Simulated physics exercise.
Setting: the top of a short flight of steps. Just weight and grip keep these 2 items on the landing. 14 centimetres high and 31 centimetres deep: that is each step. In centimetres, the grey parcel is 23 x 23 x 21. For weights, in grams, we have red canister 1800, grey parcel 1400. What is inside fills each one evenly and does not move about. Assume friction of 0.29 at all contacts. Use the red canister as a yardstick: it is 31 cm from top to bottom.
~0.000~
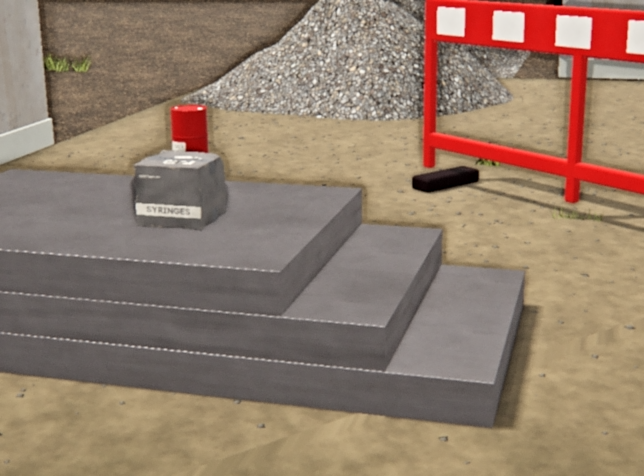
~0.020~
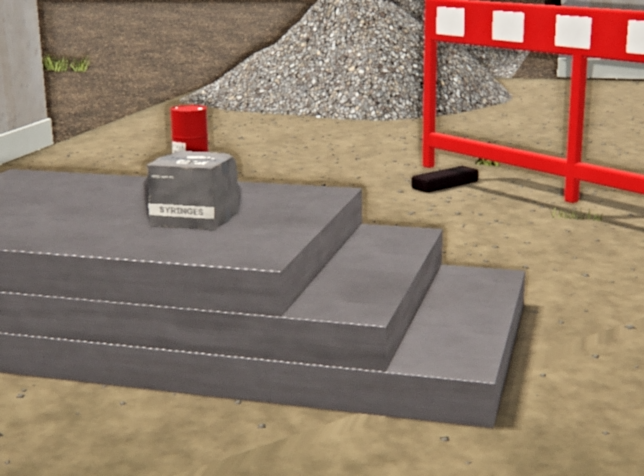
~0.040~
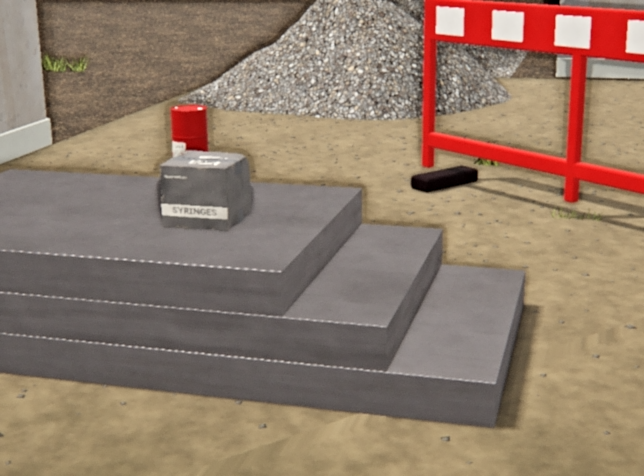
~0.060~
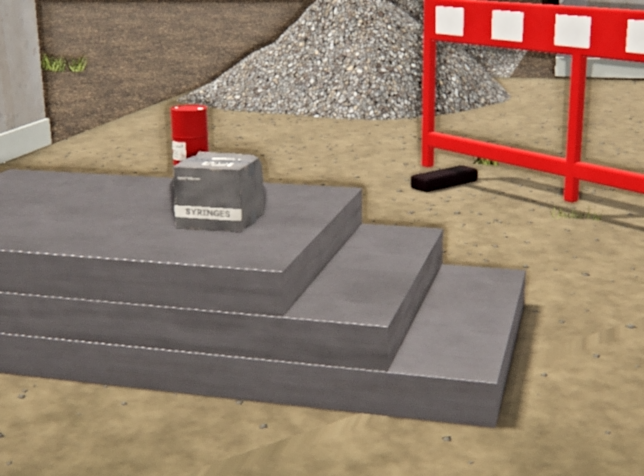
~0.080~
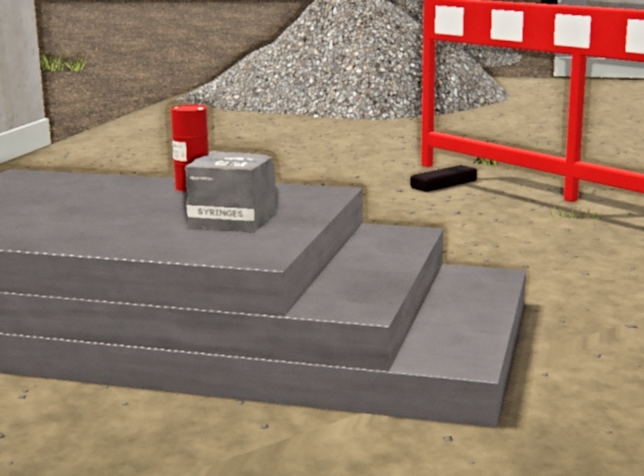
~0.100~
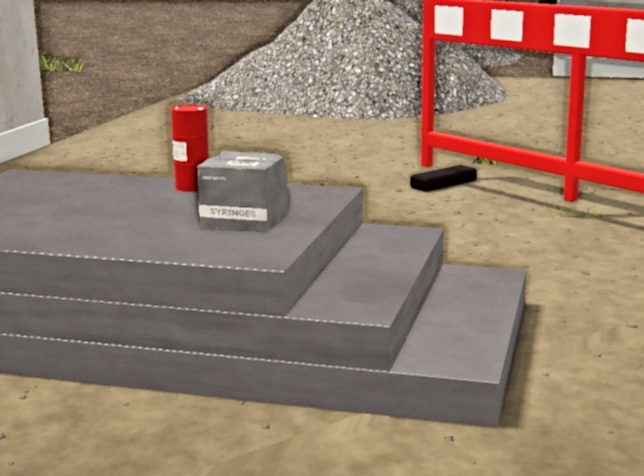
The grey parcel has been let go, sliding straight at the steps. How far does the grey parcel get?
Once everything settles, it sits all the way down.
By 0.40 s, 23 cm past the top edge and 7 cm lower; grey parcel near (395, 221).
By 0.80 s, 82 cm past the top edge and 39 cm lower; grey parcel near (577, 330).
When it is over (1.6 s), 111 cm past the top edge and 41 cm lower; red canister within 12 cm of the start.
